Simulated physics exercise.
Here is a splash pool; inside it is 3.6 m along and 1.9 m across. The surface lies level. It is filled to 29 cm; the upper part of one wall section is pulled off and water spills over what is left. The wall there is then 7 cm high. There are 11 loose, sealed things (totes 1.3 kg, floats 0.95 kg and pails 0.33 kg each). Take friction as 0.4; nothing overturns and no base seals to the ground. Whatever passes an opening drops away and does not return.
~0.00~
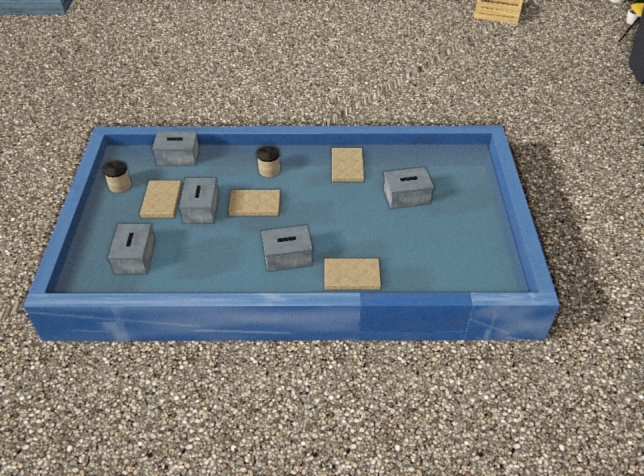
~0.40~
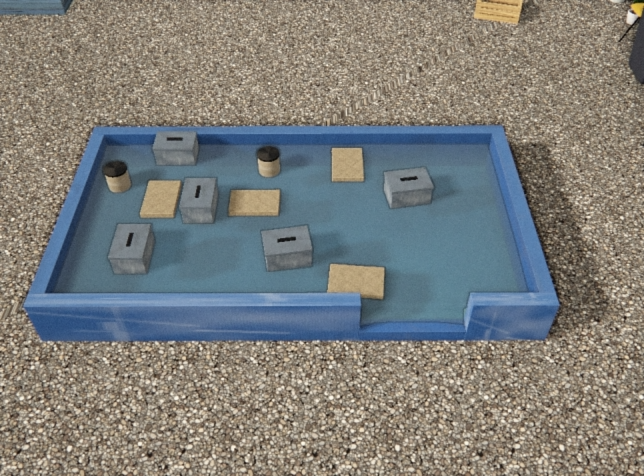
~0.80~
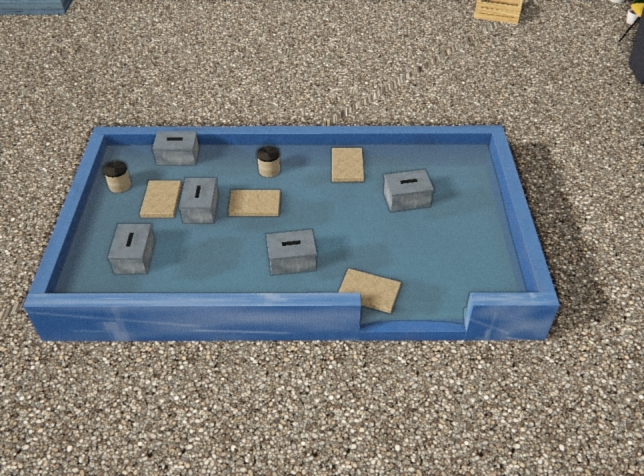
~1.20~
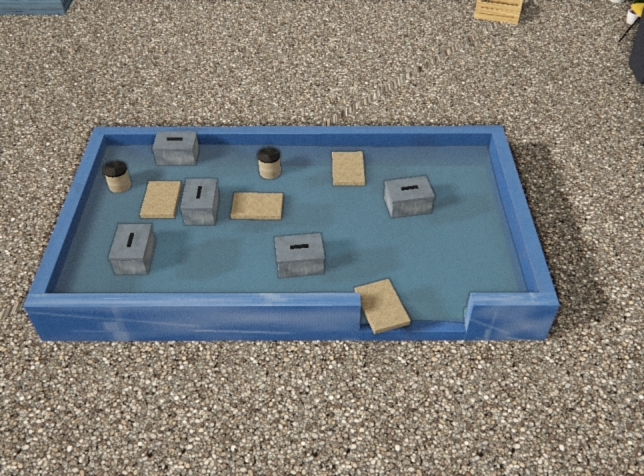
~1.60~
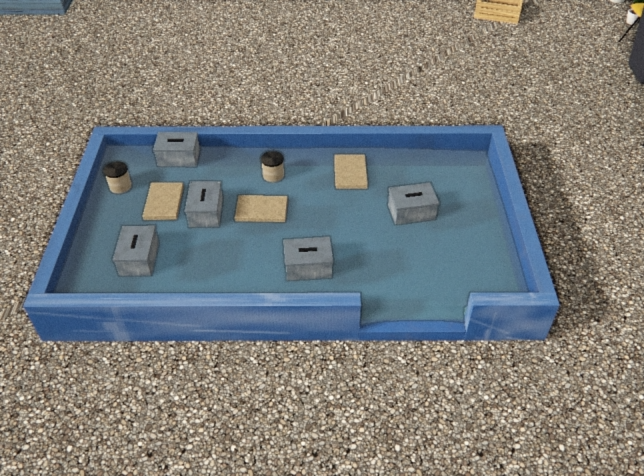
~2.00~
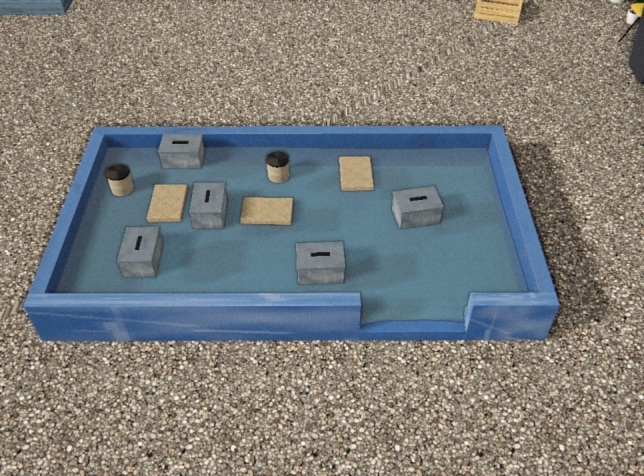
In a blue-walled splash pool on gravel, part of the front wall is removed and water lowers slightly; a tan float turns and slips out through the gap, then the grey boxes and other floats drift slightly toward it.
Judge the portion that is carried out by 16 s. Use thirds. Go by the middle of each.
Share: From one to two thirds.
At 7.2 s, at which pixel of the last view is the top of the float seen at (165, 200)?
Around (195, 212).
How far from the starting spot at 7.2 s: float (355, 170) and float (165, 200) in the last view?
In turn: 50 cm, 30 cm.
After 3.2 s 1 of 11 are out; 10 afloat.
After 7.2 s 2 of 11 are out; 9 afloat.
After 12.0 s 3 of 11 are out; 8 afloat.
After 16.0 s 4 of 11 are out; 7 afloat.
